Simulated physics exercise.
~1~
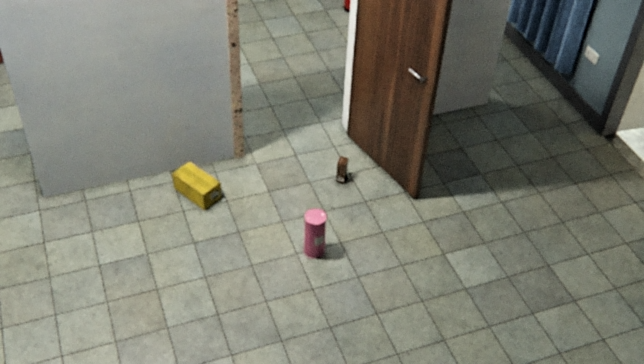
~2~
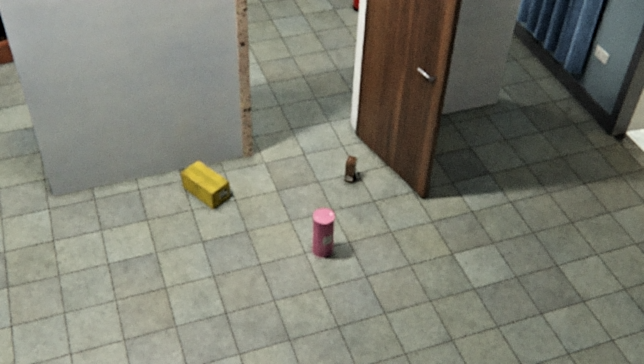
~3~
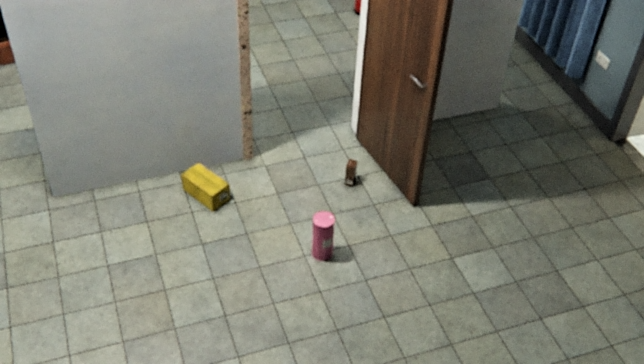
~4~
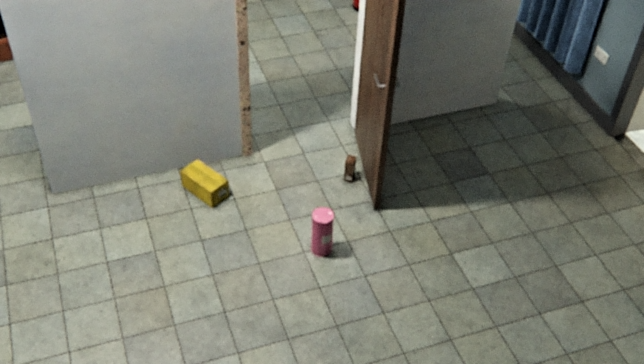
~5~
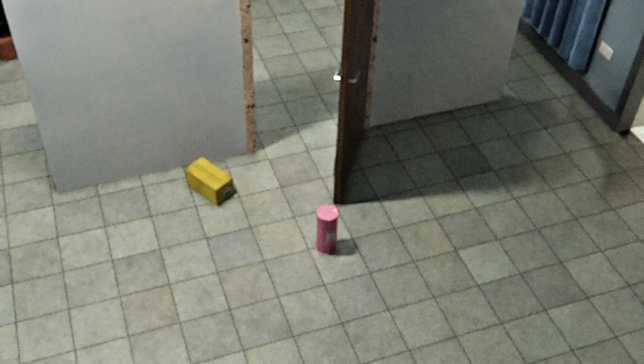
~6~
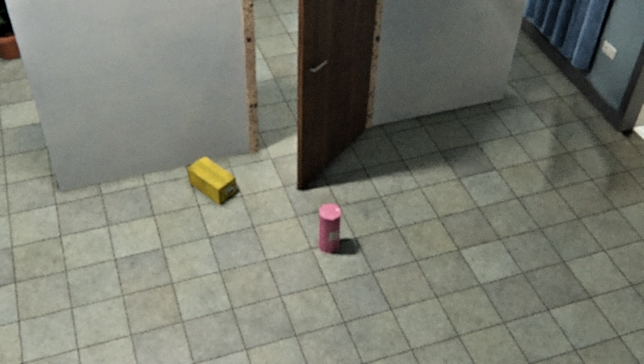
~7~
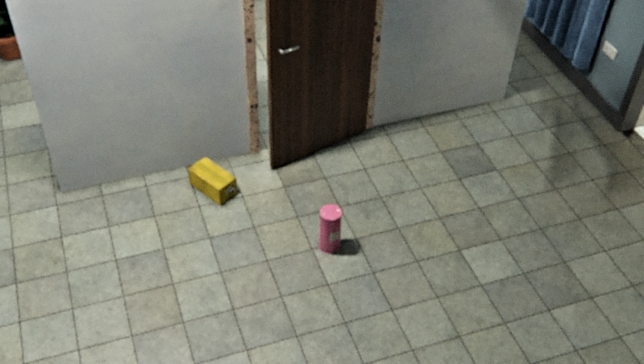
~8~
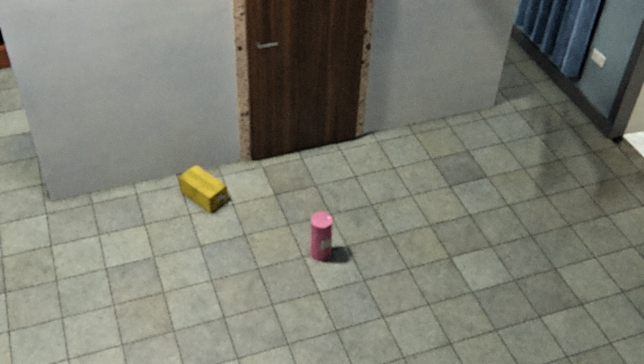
The brown door swings shut past a small brown carton, yellow parcel and pink canister.
